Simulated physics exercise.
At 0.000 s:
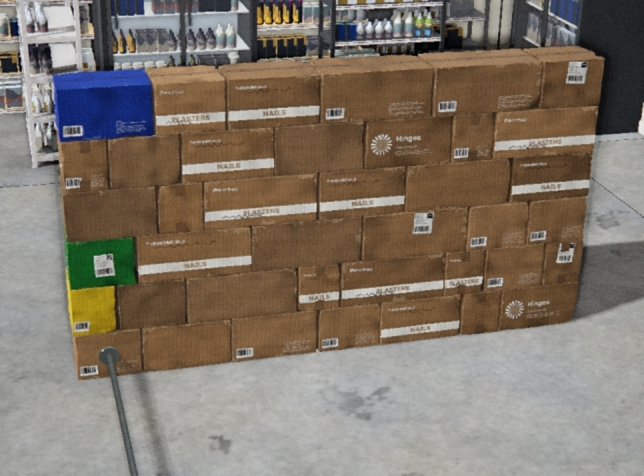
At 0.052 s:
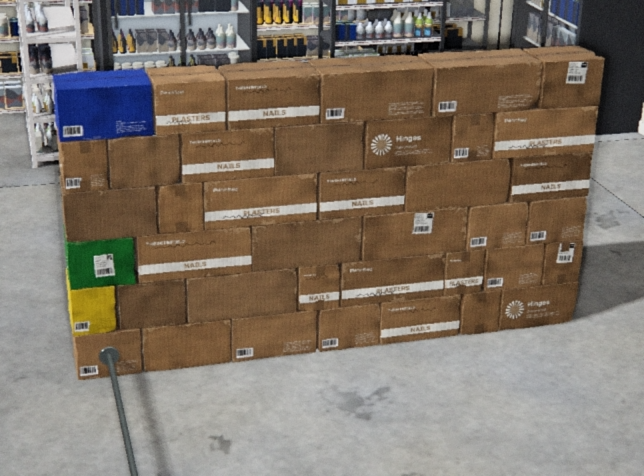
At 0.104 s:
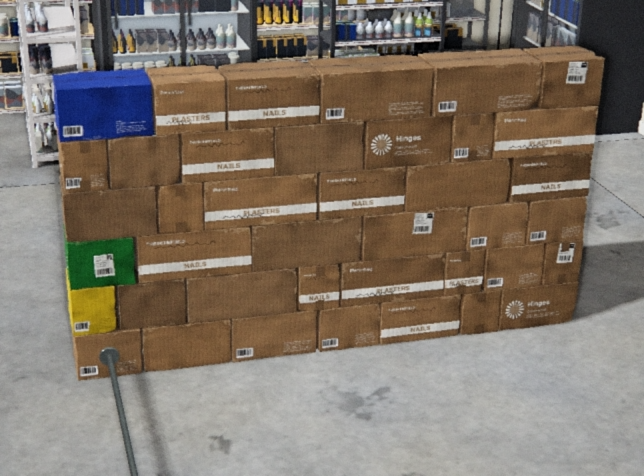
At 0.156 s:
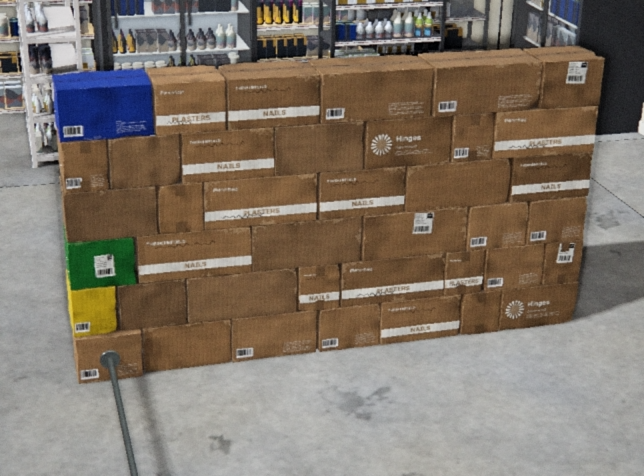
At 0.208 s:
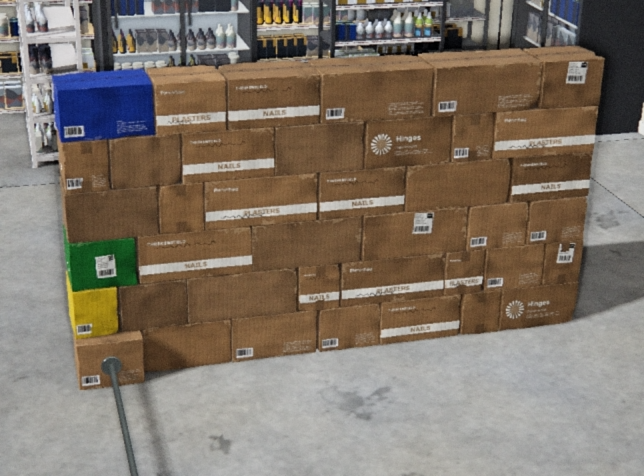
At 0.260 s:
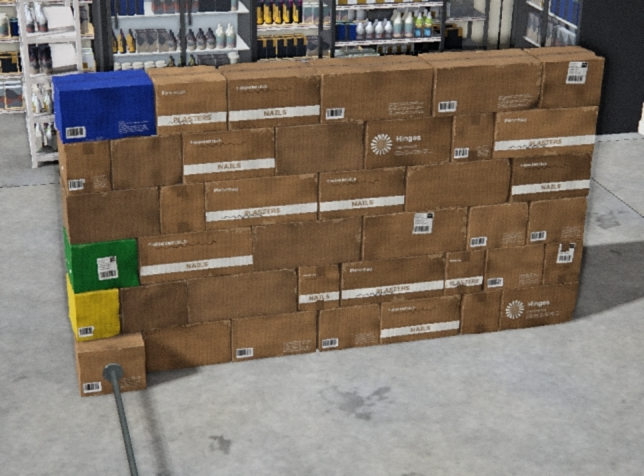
The clip shows a wall of brown cardboard boxes with blue, green and yellow ones at its left edge, as a thin rod slowly draws the bottom-left box forward and the yellow and green boxes above shift slightly outward.
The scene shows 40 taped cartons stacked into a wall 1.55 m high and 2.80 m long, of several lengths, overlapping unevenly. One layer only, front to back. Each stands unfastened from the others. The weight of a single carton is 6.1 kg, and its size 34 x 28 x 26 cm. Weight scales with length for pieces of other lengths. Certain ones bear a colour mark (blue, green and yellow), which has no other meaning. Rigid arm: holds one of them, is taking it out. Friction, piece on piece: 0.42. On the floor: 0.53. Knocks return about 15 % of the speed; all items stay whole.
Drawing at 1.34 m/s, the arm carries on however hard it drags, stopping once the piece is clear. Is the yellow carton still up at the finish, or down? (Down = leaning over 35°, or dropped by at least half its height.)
Down.
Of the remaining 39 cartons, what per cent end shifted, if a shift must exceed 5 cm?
15 percent.
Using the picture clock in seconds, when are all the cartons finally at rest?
I'd say around 1.5 seconds.
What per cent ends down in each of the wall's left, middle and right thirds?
Per cent - left 10, middle 0, right 0.
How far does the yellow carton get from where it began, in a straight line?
Net straight-line distance: Approx. 45 cm.
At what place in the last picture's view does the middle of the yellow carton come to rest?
End point, last view: About (102, 379).
After 0.32 s, none of the 39 other cartons down, 6 disturbed; yellow carton shifted 9 cm; green carton shifted 6 cm.
After 0.40 s, none of the 39 other cartons down, 7 disturbed; yellow carton shifted 13 cm; green carton shifted 9 cm.
After 0.54 s, none of the 39 other cartons down, 7 disturbed; yellow carton leaning 20°; blue carton shifted 6 cm.
After 0.76 s, 1 of the 39 other cartons down; yellow carton leaning 21°, 21 cm lower; green carton shifted 11 cm.
At rest (1.5 s), 1 of the 39 other cartons down; yellow carton 26 cm lower; green carton shifted 11 cm; blue carton shifted 7 cm. As the last picture would show them, middles, yellow carton near (102, 379), green carton near (102, 262).
